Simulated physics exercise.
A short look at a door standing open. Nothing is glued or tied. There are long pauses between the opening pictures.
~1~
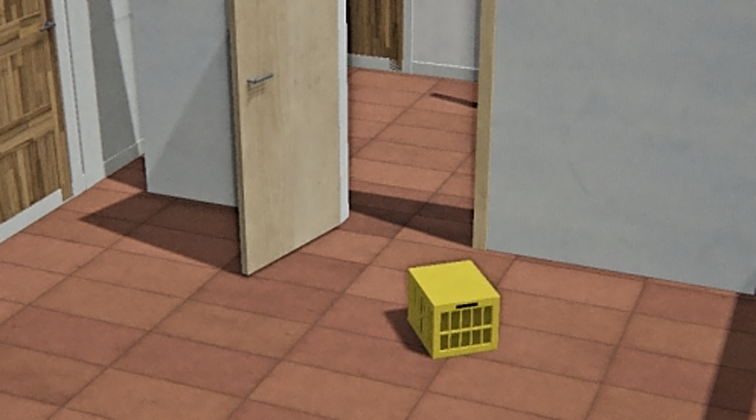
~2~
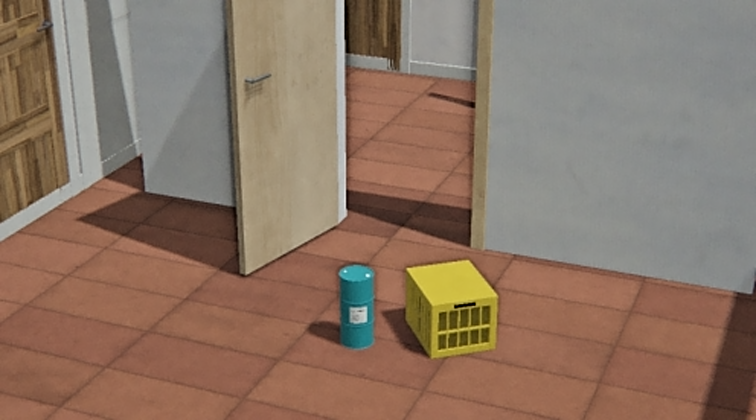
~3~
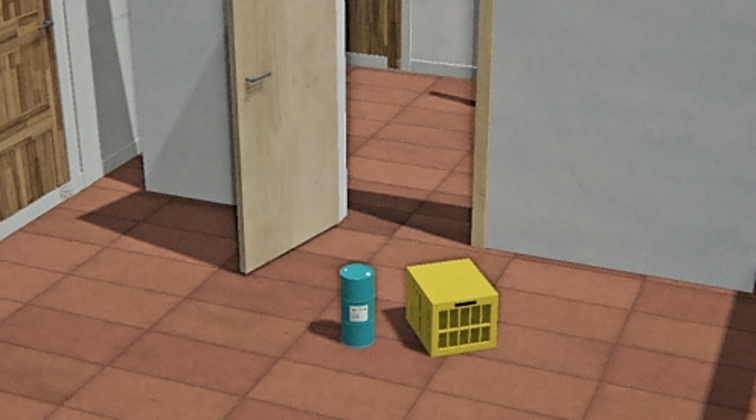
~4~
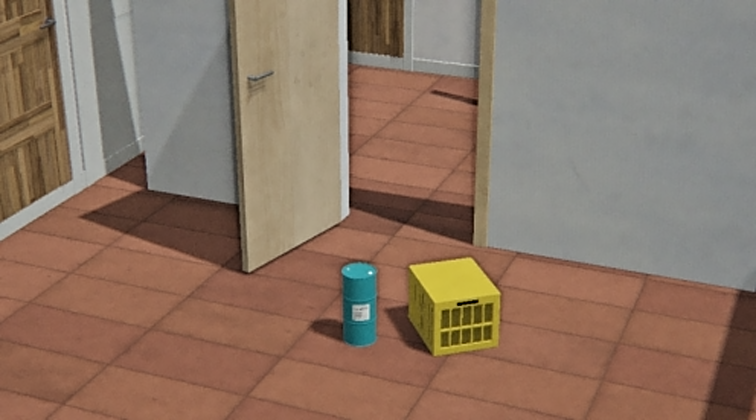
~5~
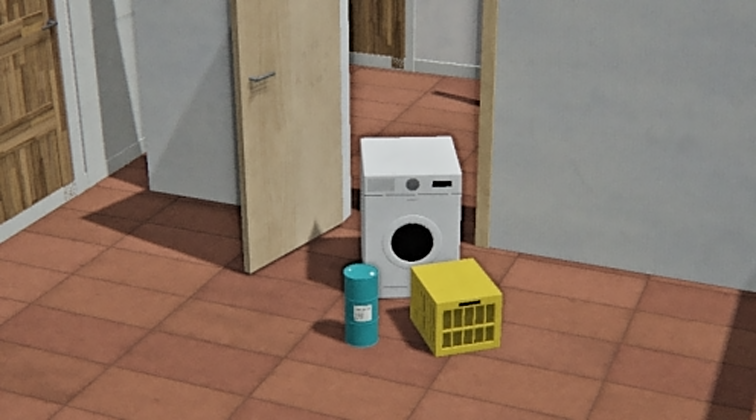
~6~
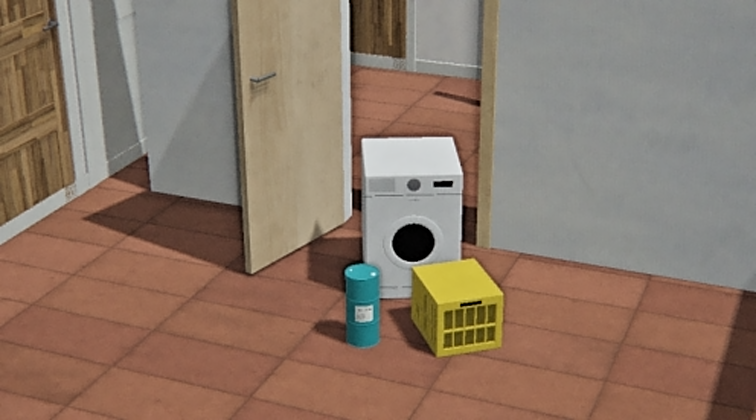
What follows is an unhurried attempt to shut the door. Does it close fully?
Here the door jams.
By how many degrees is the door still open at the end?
Some 60° open.
Then, 0.40 s on from there, door at 94°.
Then, 0.70 s on from there, door at 75°.
Then, 0.90 s on from there, door at 61°.
In the end, door at 59°; all 3 unmoved. At the end, from the last picture's camera, white appliance near (411, 217).
